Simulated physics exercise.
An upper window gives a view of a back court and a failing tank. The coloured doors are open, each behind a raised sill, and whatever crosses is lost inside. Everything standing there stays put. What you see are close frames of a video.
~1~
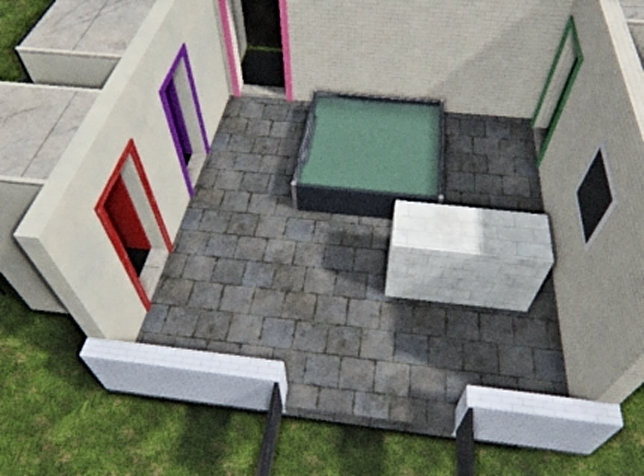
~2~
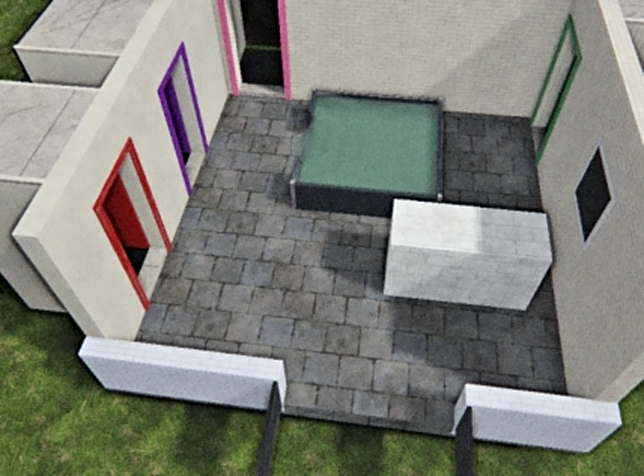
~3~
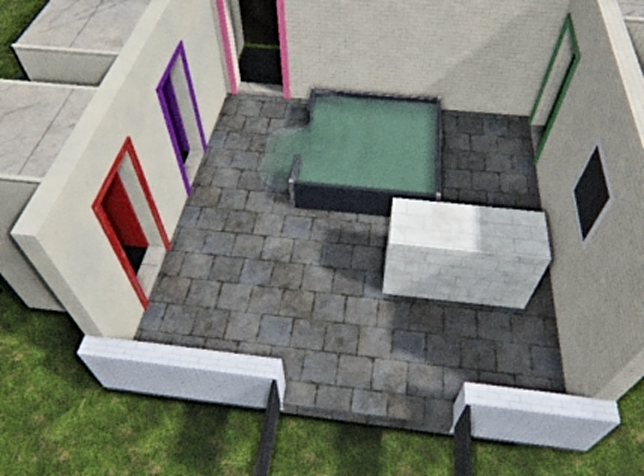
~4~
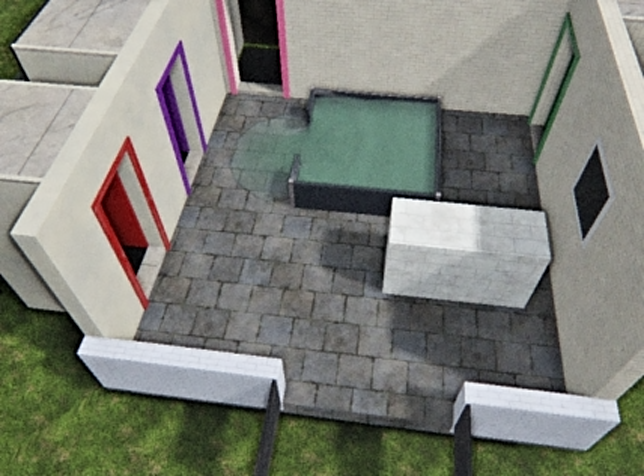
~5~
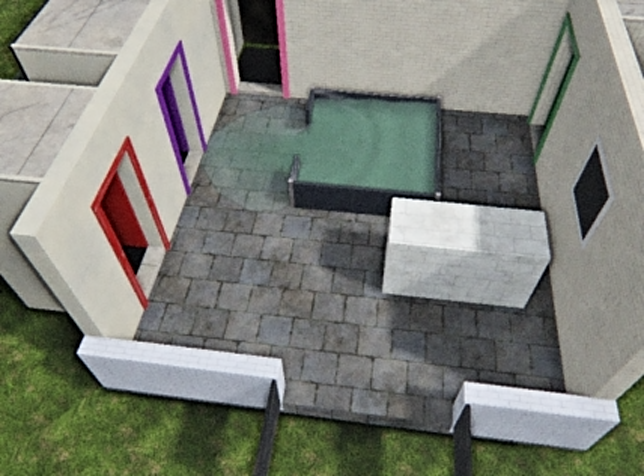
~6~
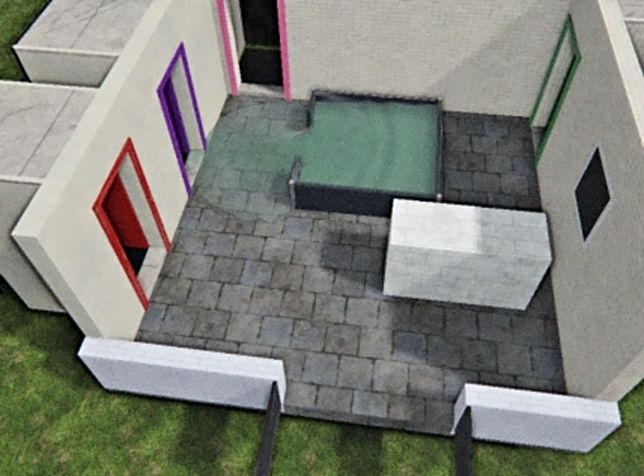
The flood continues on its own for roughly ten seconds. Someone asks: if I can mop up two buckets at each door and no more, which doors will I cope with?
In the end the red door is going to stay inside the allowance. The pink door is going to overshoot the allowance. The green door is going to overshoot the allowance. The purple door is going to overshoot the allowance.
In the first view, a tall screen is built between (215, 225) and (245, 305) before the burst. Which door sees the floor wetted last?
That is the one in green.
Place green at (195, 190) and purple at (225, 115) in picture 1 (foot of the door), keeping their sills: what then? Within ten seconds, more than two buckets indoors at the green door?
Result for green: It ends up above.
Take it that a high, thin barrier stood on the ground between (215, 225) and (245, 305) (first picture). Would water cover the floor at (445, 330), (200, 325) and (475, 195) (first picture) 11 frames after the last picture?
Log, spots one to three: Spared; spared; spared.
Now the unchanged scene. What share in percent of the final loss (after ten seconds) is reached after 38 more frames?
Near 75 in a hundred, I reckon.
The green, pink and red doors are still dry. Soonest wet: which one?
That's the one in pink.
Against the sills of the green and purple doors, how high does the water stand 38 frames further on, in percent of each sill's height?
Approx. 230 % followed by 360 %.
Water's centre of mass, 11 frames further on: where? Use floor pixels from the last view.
Centre of mass: Roughly (323, 159).
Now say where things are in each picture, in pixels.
In the first picture, still water in the water tank at (372, 144).
In the second picture, water pours out at (307, 152) and has run to a hidden place.
In the third picture, the front is at (264, 177), out from the gap at (306, 152).
In the fourth picture, the front is at (236, 164), out from the gap at (305, 151).
In the fifth picture, water pours out at (305, 151) and has run to (206, 158).
In the sixth picture, the front is at (189, 159), out from the gap at (306, 151).
A moment on, water covers 20 % of the floor; the red door not reached, the pink door wet at the sill, nothing in, the green door not reached, the purple door over two buckets in.
Next, water covers 25 % of the floor; the red door wet at the sill, nothing in, the pink door over two buckets in, the green door not reached, the purple door far over two buckets in.
Then, water covers 35 % of the floor; the red door wet at the sill, nothing in, the pink door far over two buckets in, the green door not reached, the purple door far over two buckets in.
Later, water covers 55 % of the floor; the red door wet at the sill, nothing in, the pink door far over two buckets in, the green door under two buckets in, the purple door far over two buckets in.
In the end, water covers 90 % of the floor; the red door wet at the sill, nothing in, the pink door far over two buckets in, the green door over two buckets in, the purple door far over two buckets in.
